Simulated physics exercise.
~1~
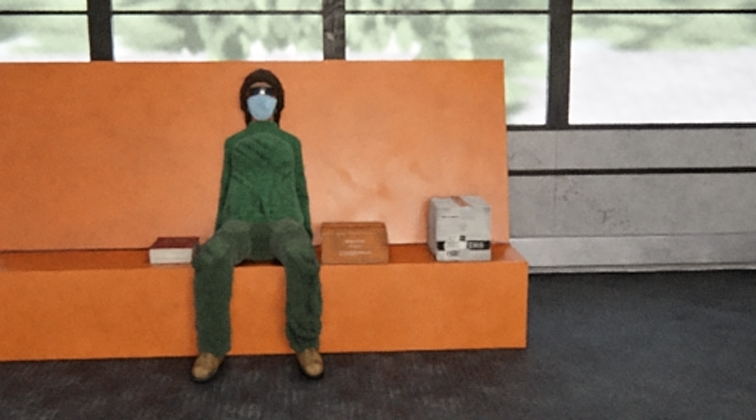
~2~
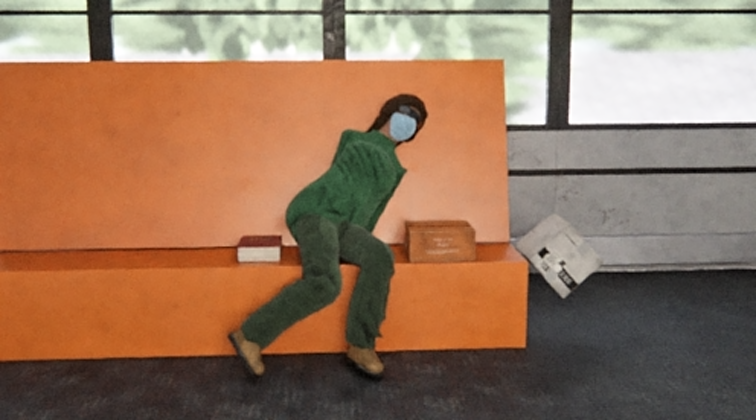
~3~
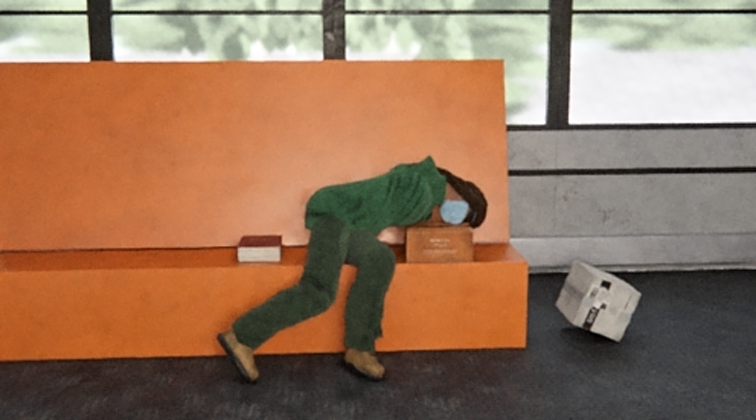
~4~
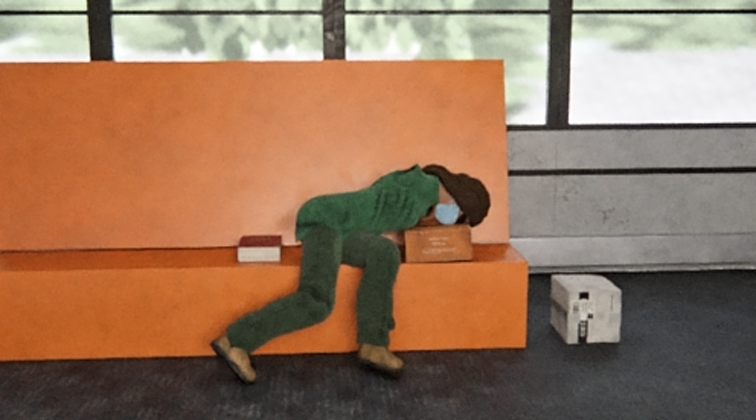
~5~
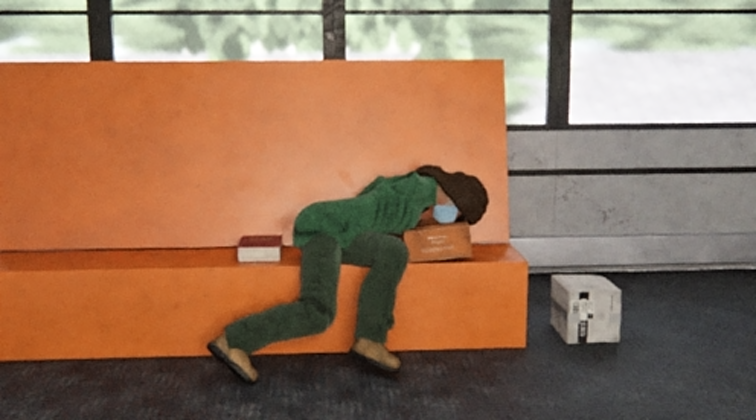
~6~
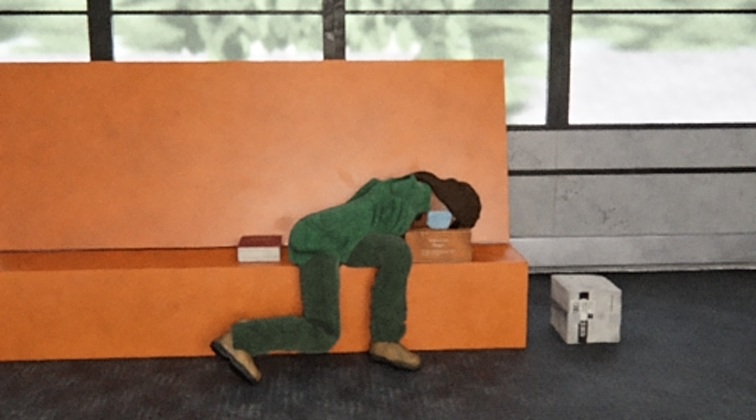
The clip shows a masked figure in green seated on an orange bench between a red item and two boxes. All shift right, the white box tumbling off the end onto the floor, and the figure slumps over the brown box, remaining on the bench with it and the red item.
